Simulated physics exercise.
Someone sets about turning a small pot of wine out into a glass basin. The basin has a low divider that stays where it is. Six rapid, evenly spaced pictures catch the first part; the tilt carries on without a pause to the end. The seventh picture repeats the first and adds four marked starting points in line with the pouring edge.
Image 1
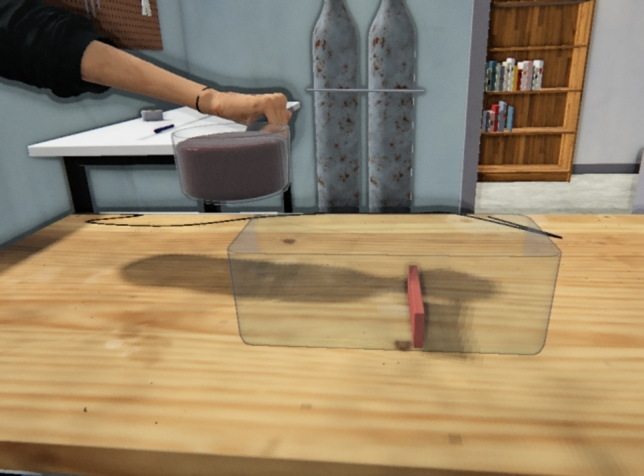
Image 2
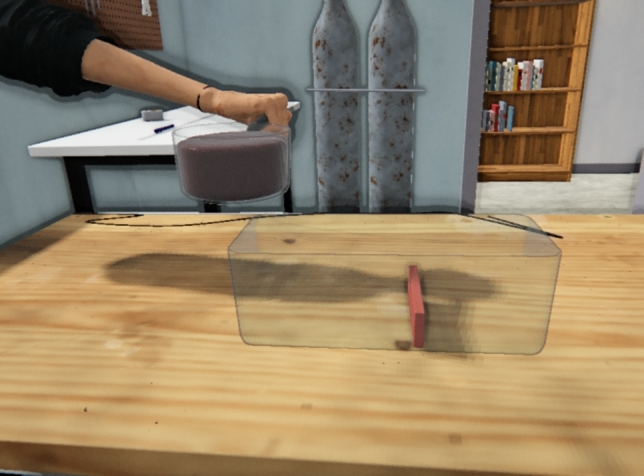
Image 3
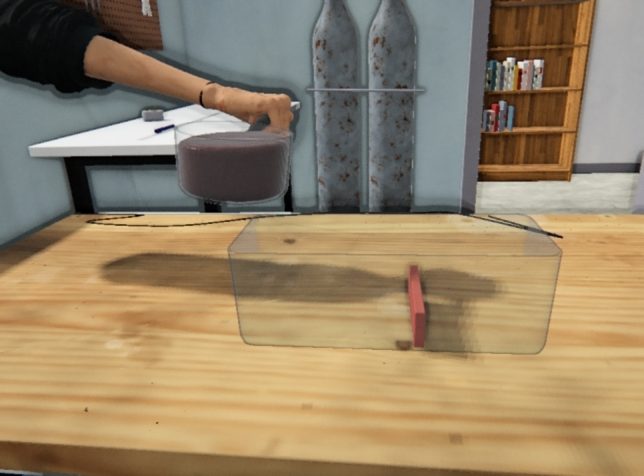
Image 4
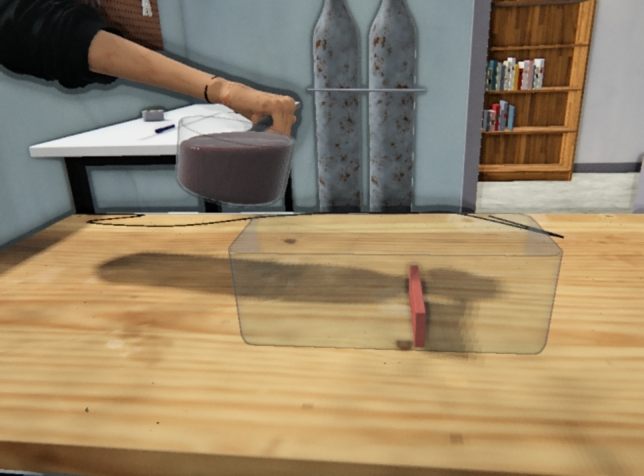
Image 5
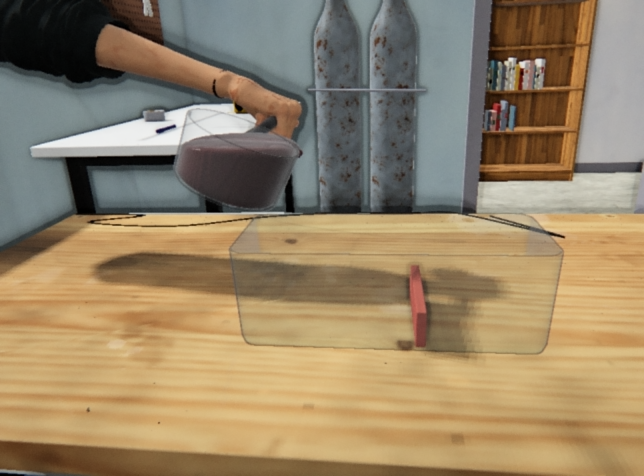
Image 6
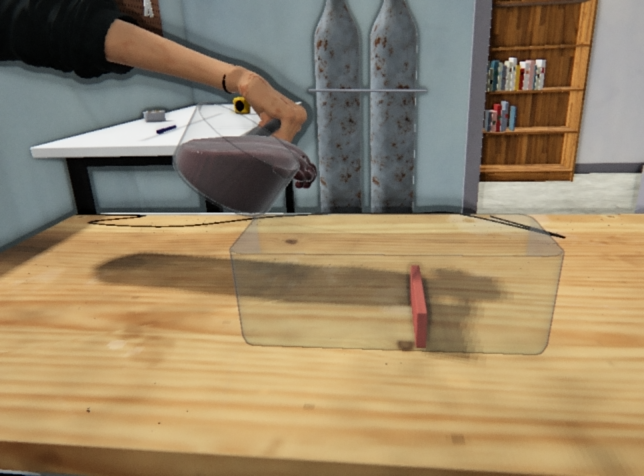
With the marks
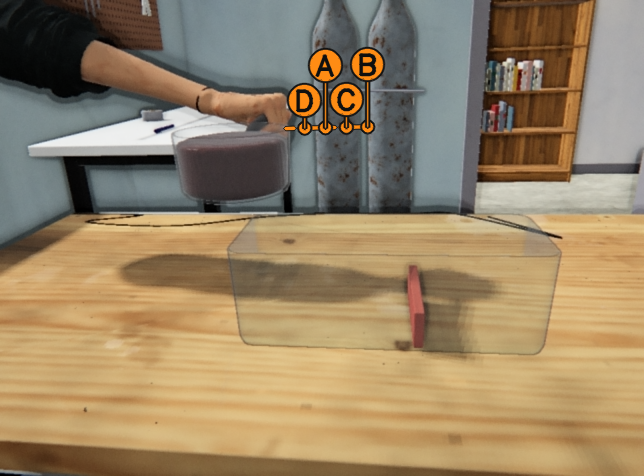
At first, a hand holds a small clear pot of dark wine upright above a wooden table, where a transparent basin with a red upright piece inside sits. The hand then gradually tilts the pot to the right, and a little wine comes over its lower lip.
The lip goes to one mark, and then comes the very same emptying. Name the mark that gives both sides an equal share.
B beats the others.
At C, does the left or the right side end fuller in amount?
The left one.
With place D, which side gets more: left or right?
The left side.
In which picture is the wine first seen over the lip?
In picture 5.
On the marked copy, A at (325, 127); B at (367, 126); C at (346, 127); D at (304, 128).
If A is chosen, about 95 % ends left of the wall and 4 % right of it.
If B is chosen, about 51 % ends left of the wall and 48 % right of it.
If C is chosen, about 84 % ends left of the wall and 14 % right of it.
If D is chosen, about 91 % ends left of the wall and 9 % right of it.
